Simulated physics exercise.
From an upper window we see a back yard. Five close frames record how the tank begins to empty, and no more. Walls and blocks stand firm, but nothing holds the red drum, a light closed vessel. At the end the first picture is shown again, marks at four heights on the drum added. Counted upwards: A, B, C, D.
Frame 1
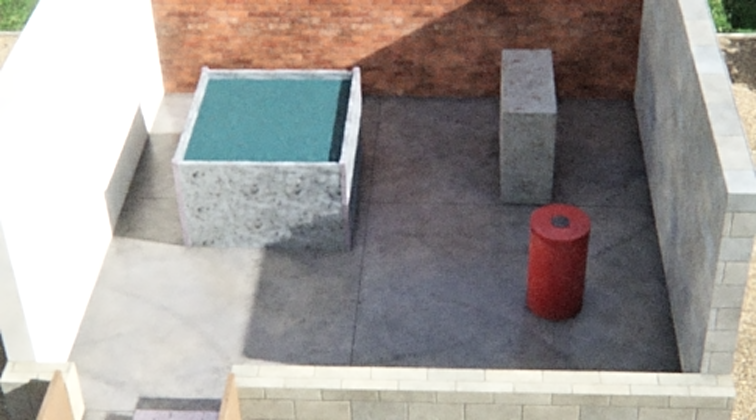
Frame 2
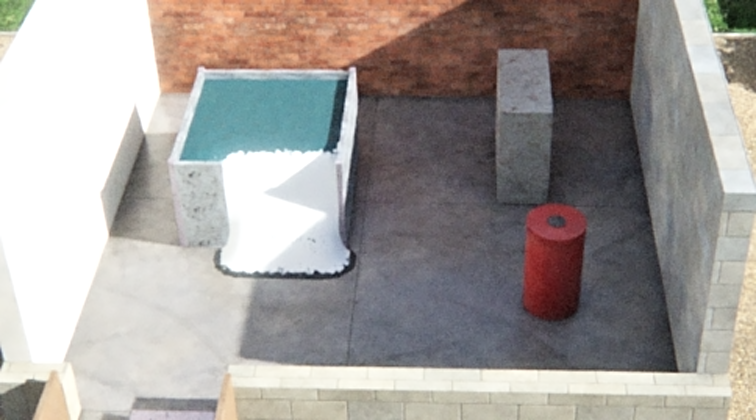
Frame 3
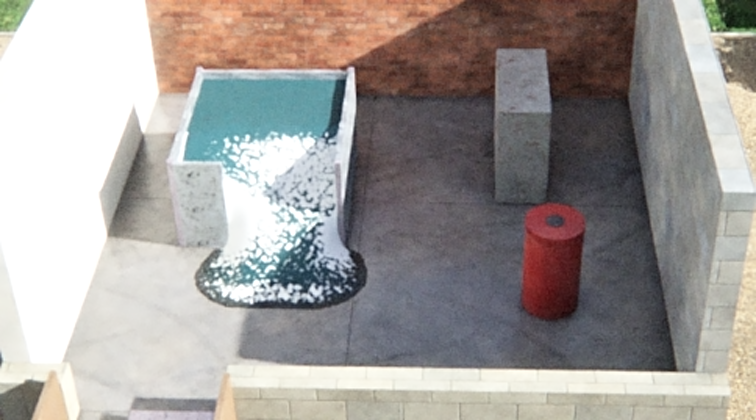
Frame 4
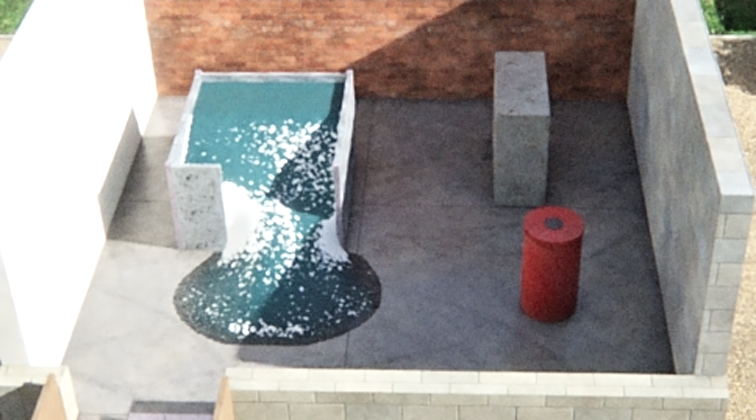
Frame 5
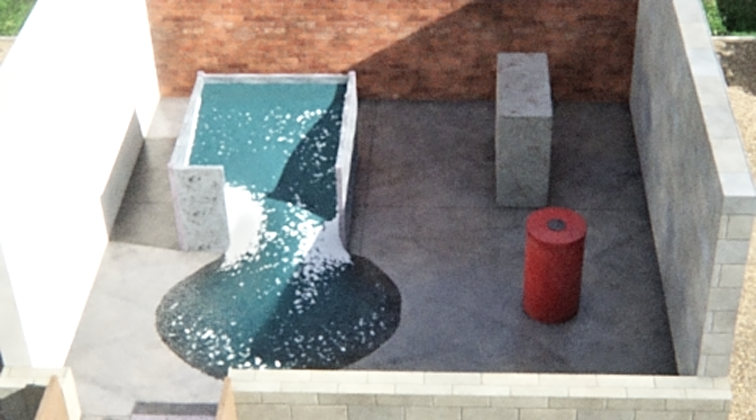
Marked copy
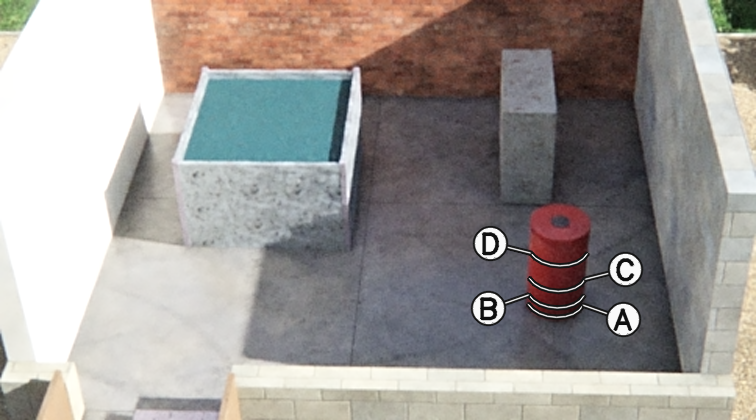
A walled back yard held a full tank of water and a red drum, then the tank's front opened and foamy water poured out, spreading across the paved ground in a widening dark pool.
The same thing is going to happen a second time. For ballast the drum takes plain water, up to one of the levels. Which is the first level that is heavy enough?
Level B.
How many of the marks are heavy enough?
Three of the four.
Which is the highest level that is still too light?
Level A.
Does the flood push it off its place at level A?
Yes, that goes wrong.
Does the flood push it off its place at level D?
No, not at all.
In white, A at (556, 317); B at (557, 307); C at (558, 291); D at (559, 265); from the bottom up A, B, C, D.
Choosing A, it is pushed about its own width away.
Choosing B, it does not move.
Choosing C, it does not move.
Choosing D, it does not move.
